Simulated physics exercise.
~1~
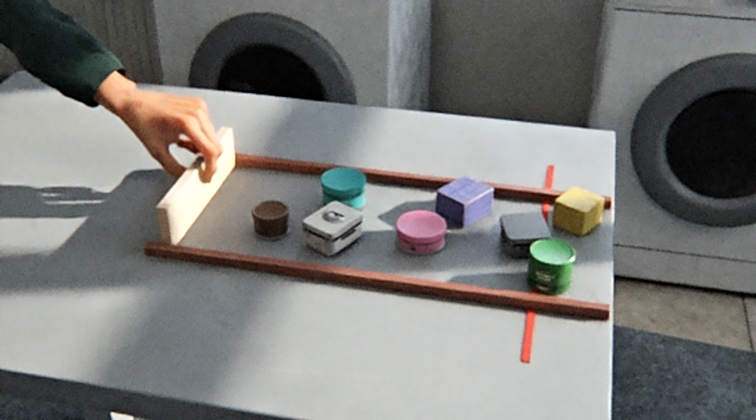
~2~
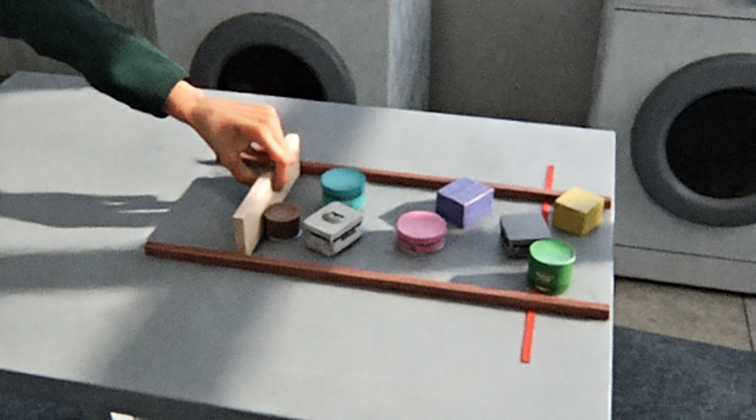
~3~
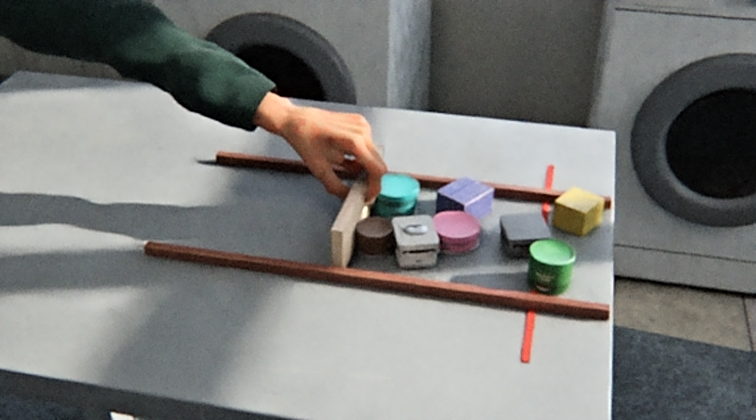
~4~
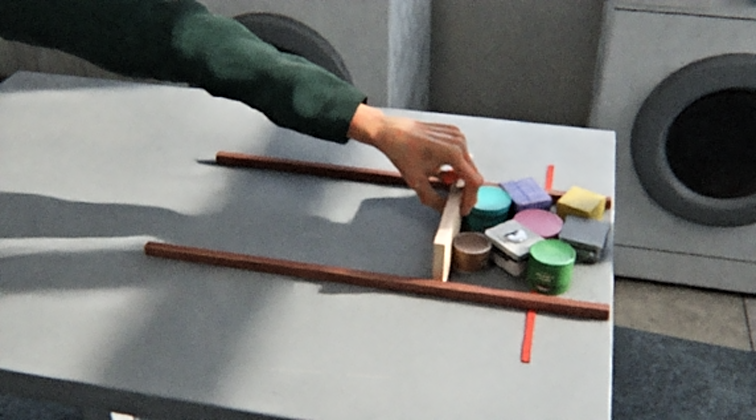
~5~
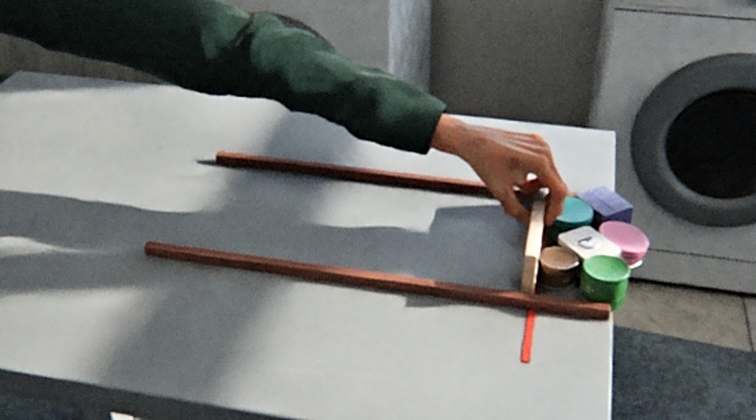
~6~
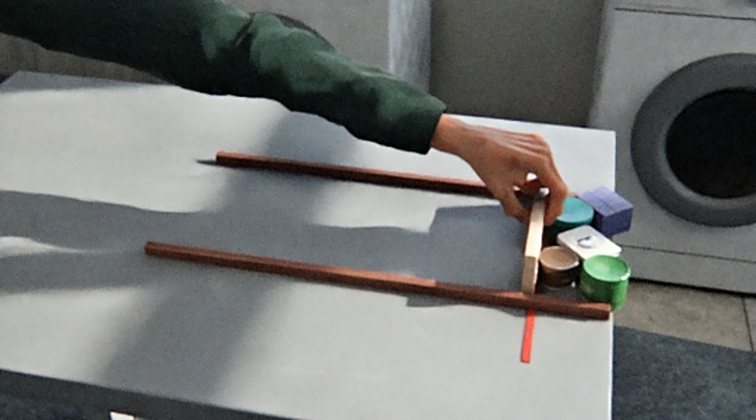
The clip shows a hand pushing an upright board rightward between two rails, gathering small tins, pots and blocks toward the table edge. The board stops at the red tape, the yellow block, grey case and pink pot have gone over the edge, and the others remain bunched there.
